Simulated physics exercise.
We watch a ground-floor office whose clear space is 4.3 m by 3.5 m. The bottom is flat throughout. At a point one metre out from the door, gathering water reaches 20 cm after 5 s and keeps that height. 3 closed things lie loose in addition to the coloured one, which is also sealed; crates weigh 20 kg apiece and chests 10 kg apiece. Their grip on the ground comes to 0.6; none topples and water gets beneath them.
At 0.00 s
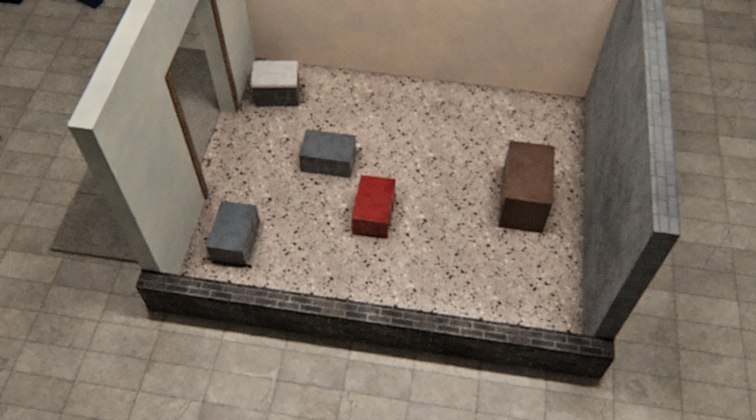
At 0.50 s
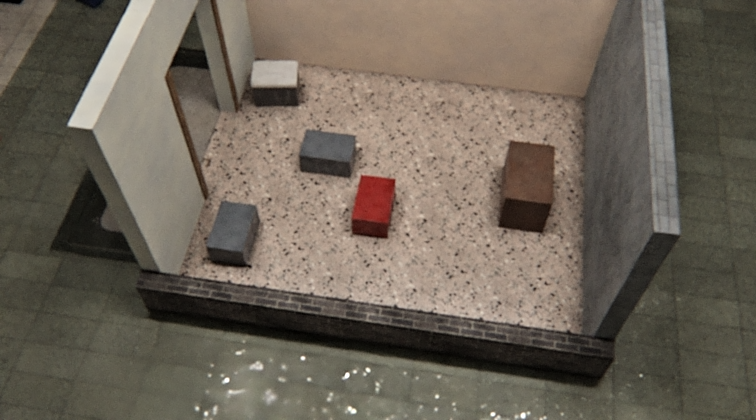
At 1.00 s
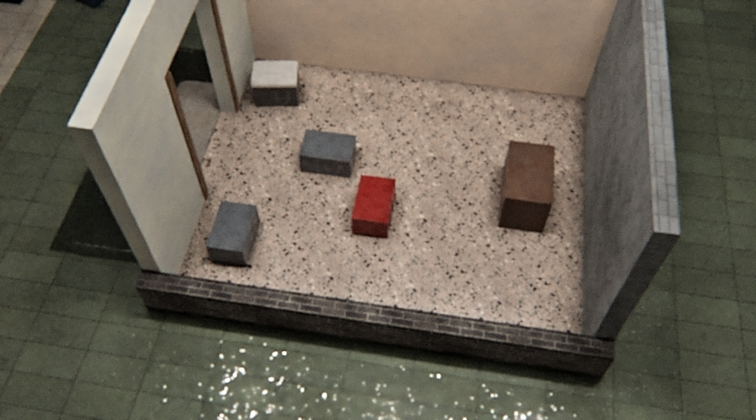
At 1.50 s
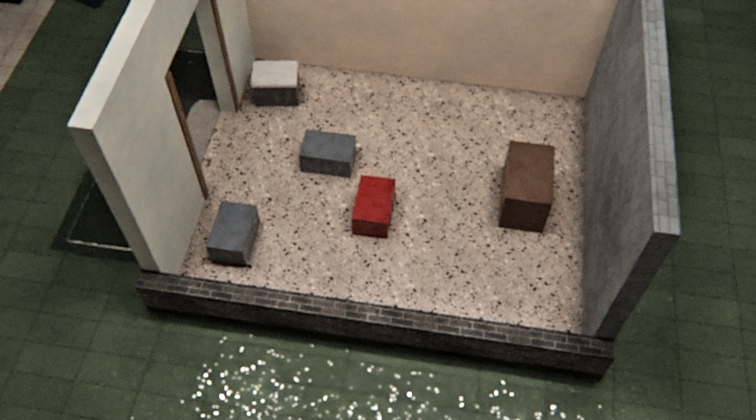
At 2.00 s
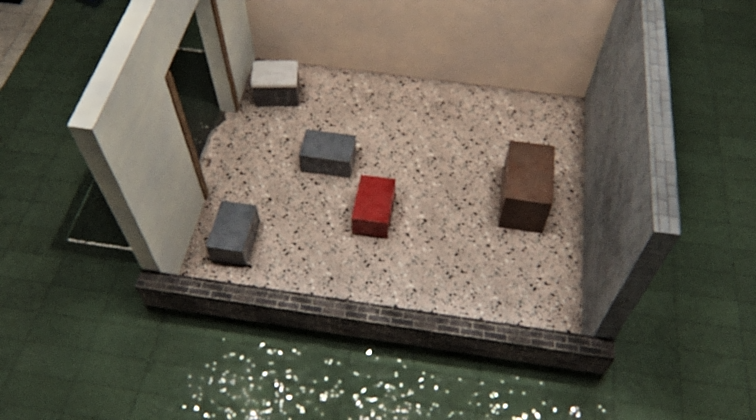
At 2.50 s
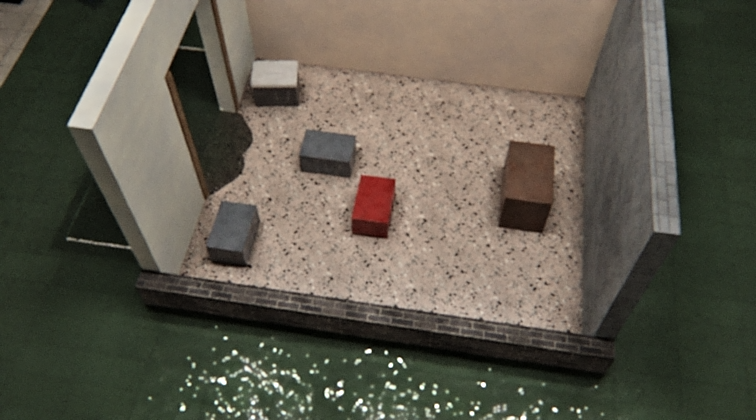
In a small open-topped room with a speckled floor, a red crate and several other blocks stay still while greenish water spreads over the paving outside, deepens, and then creeps in through the doorway on the left.
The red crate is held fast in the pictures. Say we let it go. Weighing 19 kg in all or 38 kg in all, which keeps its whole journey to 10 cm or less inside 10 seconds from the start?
I would say only the heavier one.
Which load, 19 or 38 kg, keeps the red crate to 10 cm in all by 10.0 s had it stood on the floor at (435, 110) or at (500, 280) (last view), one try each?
In order, heavier load succeeds alone and both loads succeed.
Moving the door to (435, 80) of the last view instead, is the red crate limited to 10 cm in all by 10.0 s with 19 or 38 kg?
Result: Lighter option suffices.
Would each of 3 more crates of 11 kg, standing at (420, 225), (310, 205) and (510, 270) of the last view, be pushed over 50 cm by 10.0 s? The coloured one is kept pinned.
Listed in turn, they go beneath the bar, over the bar, beneath the bar.
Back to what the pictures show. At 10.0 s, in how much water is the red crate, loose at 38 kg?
About 6 cm.
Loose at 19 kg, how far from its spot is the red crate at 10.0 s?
Close to 60 centimetres.
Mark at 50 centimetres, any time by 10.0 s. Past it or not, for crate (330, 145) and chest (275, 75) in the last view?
In turn: Over, short of it.
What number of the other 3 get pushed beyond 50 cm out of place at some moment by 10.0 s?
That adds up to 1.
After 3.5 s the red crate would be 0 cm from its start with 19 kg and 0 cm from its start with 38 kg; 0 cm of water round it then.
After 4.5 s the red crate would be 0 cm from its start with 19 kg and 0 cm from its start with 38 kg; 2 cm of water round it then.
After 7.0 s the red crate would be 3 cm from its start with 19 kg and 0 cm from its start with 38 kg; 4 cm of water round it then.
After 10.0 s the red crate would be 56 cm from its start with 19 kg and 0 cm from its start with 38 kg; 6 cm of water round it then.
